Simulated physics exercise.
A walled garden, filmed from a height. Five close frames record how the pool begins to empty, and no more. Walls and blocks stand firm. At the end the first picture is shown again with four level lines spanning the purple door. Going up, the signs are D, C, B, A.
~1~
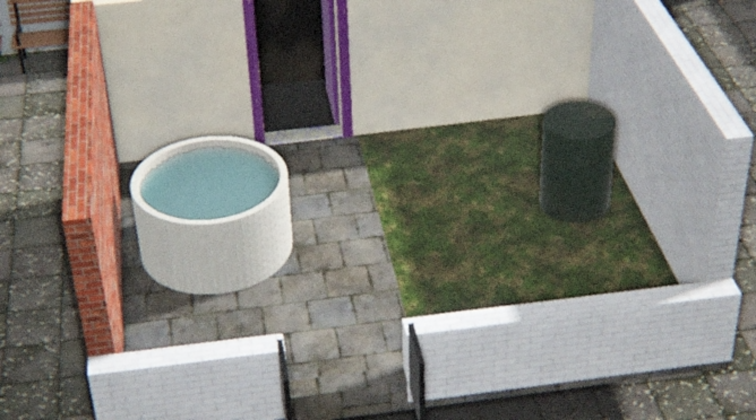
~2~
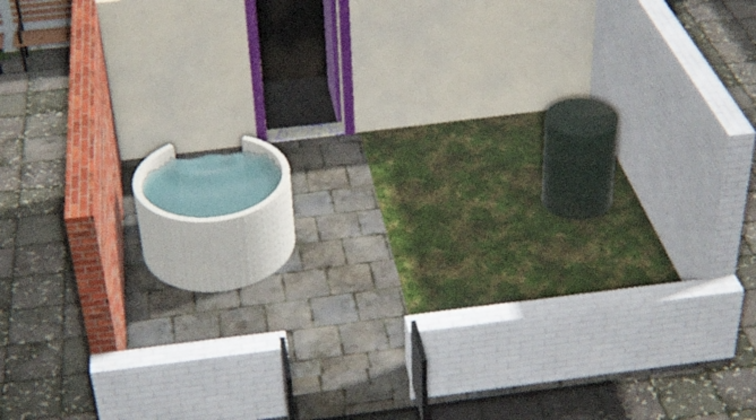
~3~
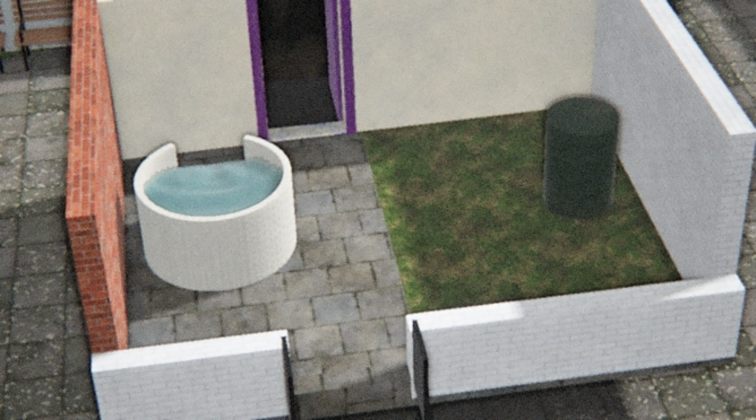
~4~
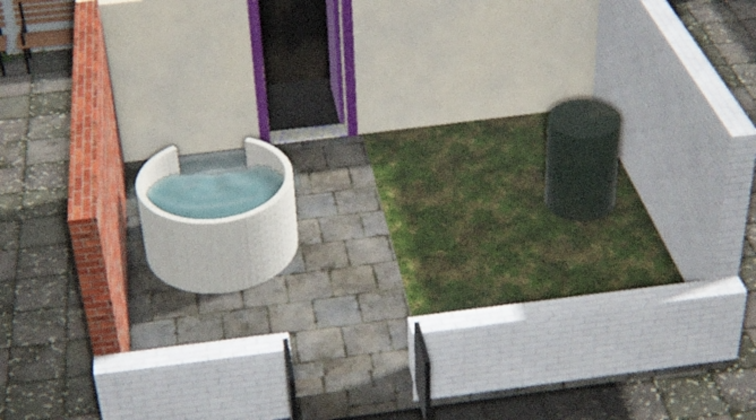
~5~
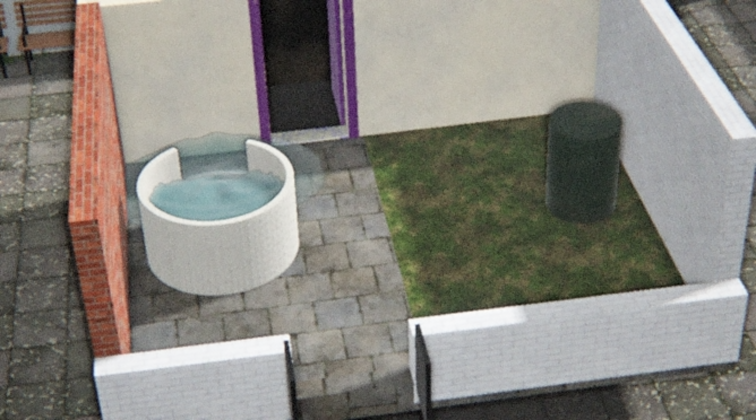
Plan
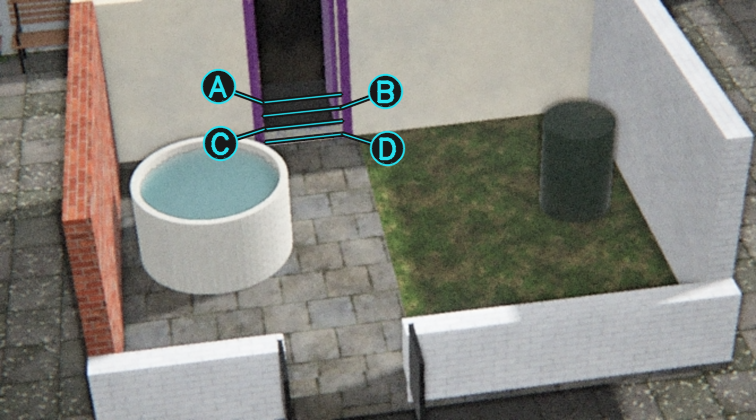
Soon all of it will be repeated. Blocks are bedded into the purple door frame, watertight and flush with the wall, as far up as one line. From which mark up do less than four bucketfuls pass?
Go for C.
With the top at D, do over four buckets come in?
Yes.
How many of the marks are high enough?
Three of them.
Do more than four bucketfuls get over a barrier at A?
No, not at all.
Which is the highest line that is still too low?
That is line D.
On the marked copy, A at (301, 98); B at (302, 111); C at (303, 125); D at (304, 138); from the bottom up D, C, B, A.
For line A, nothing gets over.
For line B, nothing gets over.
For line C, a splash gets over, under a bucket.
For line D, about 12 bucketfuls get in.
